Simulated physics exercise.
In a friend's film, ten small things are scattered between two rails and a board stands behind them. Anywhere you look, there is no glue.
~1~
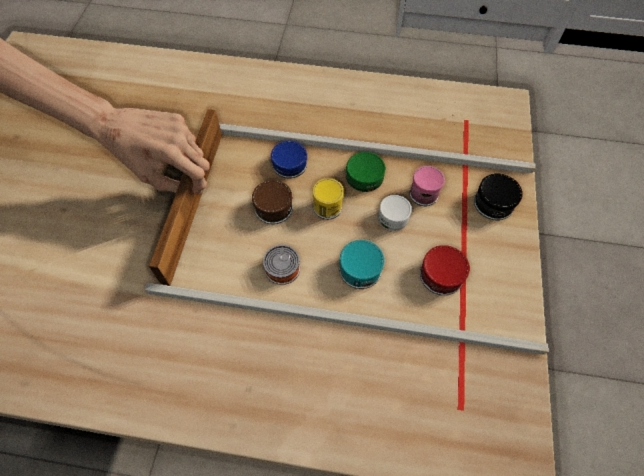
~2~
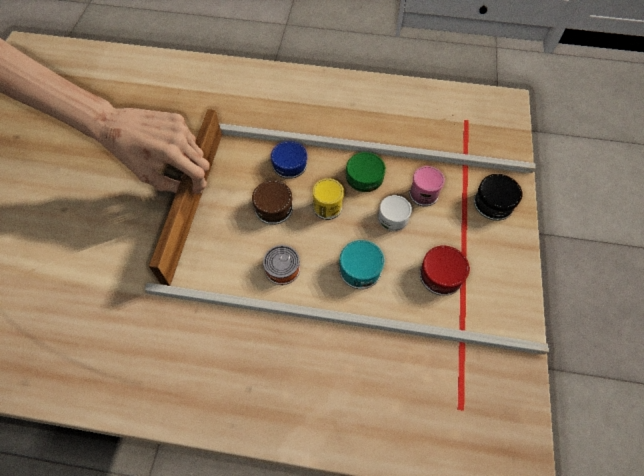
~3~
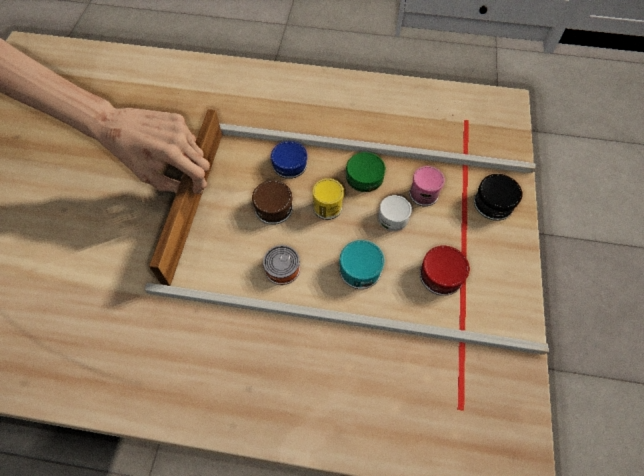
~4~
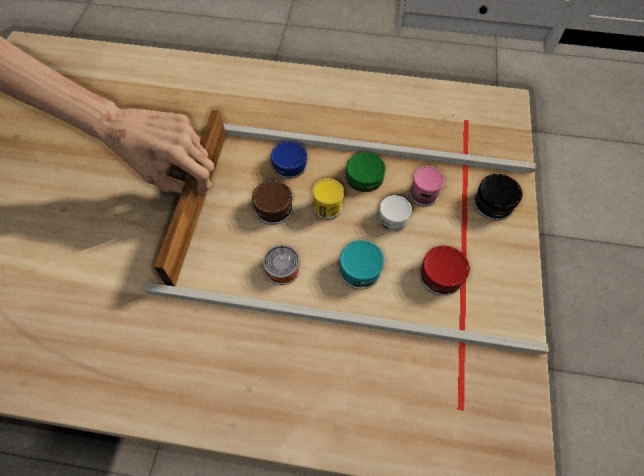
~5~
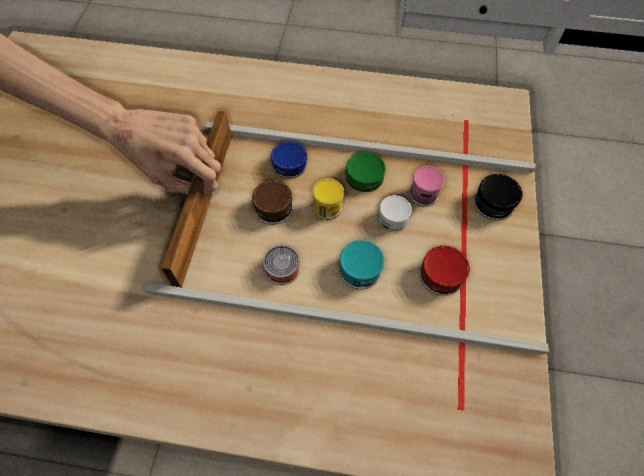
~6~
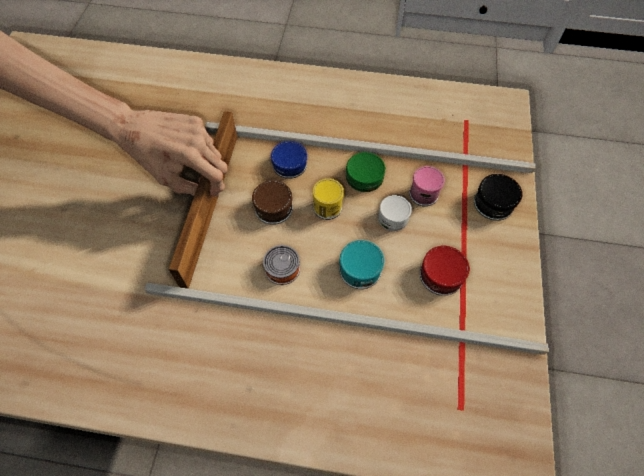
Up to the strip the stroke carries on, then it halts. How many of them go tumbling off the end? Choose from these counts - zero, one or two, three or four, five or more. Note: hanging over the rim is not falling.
Count: One or two.
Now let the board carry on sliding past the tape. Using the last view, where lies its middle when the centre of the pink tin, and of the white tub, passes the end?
The middle is at (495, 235) when it's the pink tin, and at (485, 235) when it's the white tub.
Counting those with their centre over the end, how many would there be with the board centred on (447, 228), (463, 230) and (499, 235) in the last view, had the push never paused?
Over the end: 0, 1, 5.
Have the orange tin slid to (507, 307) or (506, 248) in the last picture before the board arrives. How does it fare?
In turn it holds its place, then goes down.
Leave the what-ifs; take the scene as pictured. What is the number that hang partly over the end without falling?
2 is the number.
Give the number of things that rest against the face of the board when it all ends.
Number: 5.
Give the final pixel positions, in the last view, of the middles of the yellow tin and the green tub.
About (483, 200), and the other about (523, 183).
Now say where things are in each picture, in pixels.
In the first picture, black tin (497, 197); red pot (444, 270); pink tin (426, 186); board (190, 192); tape (464, 241).
In the second picture, red pot (444, 271); turquoise tin (361, 265).
In the third picture, pink tin (426, 187); orange tin (282, 265).
In the fourth picture, black tin (497, 197); blue tin (289, 160).
In the fifth picture, red pot (444, 271); white tub (394, 214).
In the sixth picture, black tin (497, 197); red pot (444, 271); pink tin (426, 187); board (208, 195); tape (464, 241).
A little later, none off yet; black tin at rest near (497, 197); red pot at rest near (444, 271); pink tin at rest near (426, 187).
When it is over, the number that fall off is one or two; down, black tin.
